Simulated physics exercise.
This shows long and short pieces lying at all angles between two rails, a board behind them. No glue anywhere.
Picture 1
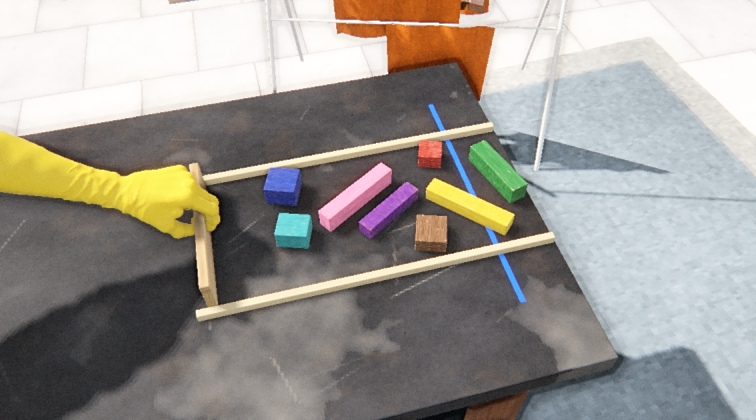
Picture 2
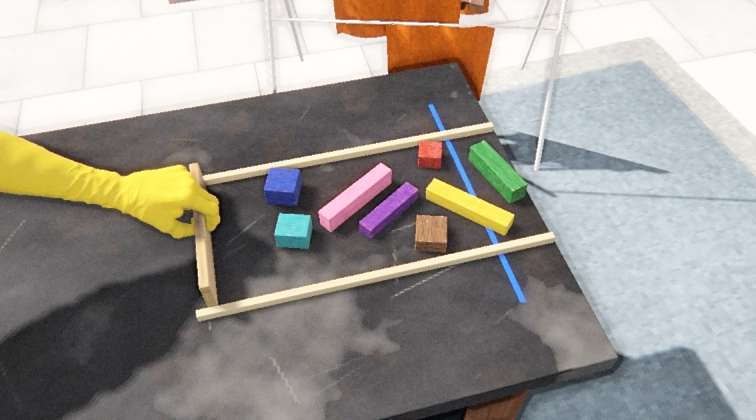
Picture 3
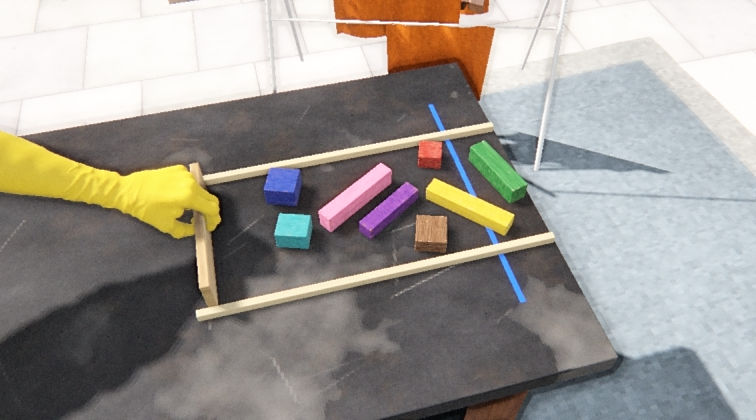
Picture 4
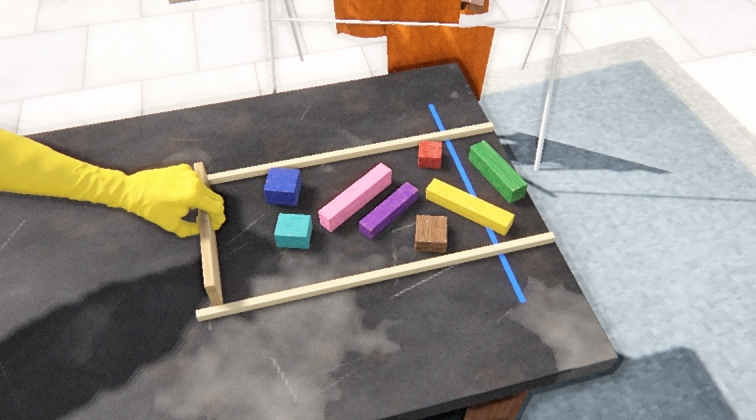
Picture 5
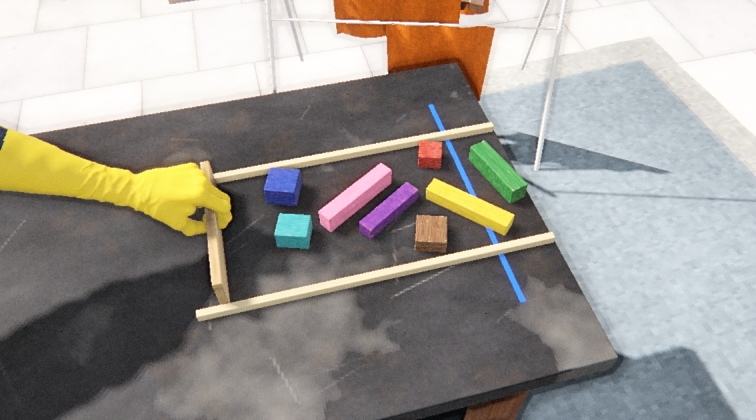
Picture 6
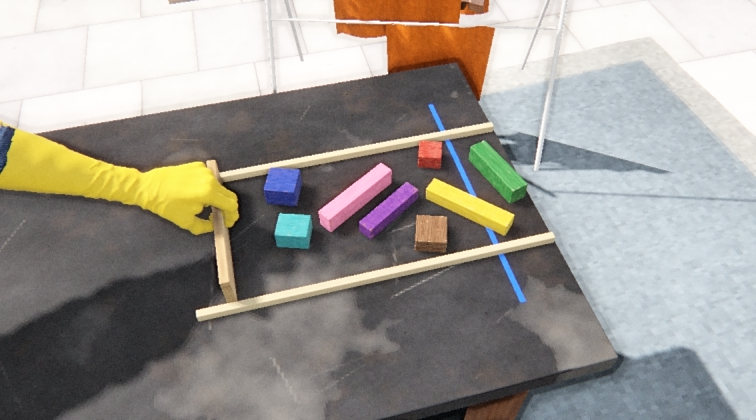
On a dark tabletop, long and short coloured pieces lie at various angles between two pale wooden rails, near a blue strip. A yellow-gloved hand holds a board upright at the left, almost still at first, then slides it slightly right between the rails, while the pieces stay where they are.
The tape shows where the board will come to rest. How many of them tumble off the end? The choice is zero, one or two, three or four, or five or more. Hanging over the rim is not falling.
As it turns out, the number that fall off is three or four.
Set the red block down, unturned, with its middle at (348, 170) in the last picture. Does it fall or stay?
It does not fall.
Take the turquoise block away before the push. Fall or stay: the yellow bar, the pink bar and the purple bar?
The yellow bar is lost; the pink bar is kept; the purple bar remains up.
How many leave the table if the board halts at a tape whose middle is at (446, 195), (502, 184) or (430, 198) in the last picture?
Down on the floor: 1, 5 and 0.
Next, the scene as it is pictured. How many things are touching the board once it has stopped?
It touches 2.
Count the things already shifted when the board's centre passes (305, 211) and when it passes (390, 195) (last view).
First 3, then 7.
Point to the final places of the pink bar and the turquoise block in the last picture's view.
First (496, 155), then (489, 189).
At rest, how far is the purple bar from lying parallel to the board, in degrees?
About 60°.
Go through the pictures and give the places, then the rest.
Green bar (497, 171); yellow bar (469, 206); red block (430, 154); board (203, 232); tape (471, 190), in the first frame.
Yellow bar (469, 206); purple bar (389, 210), in the second frame.
Red block (430, 154); pink bar (357, 196), in the third frame.
Green bar (497, 171); board (208, 231), in the fourth frame.
Yellow bar (469, 206); turquoise block (294, 231), in the fifth frame.
Green bar (497, 171); yellow bar (469, 206); red block (430, 154); board (221, 228); tape (471, 190), in the sixth frame.
Early on, none off yet; green bar at rest near (497, 171); yellow bar at rest near (469, 206); red block at rest near (431, 154).
Finally, the number that fall off is three or four; lost, red block, yellow bar and green bar.
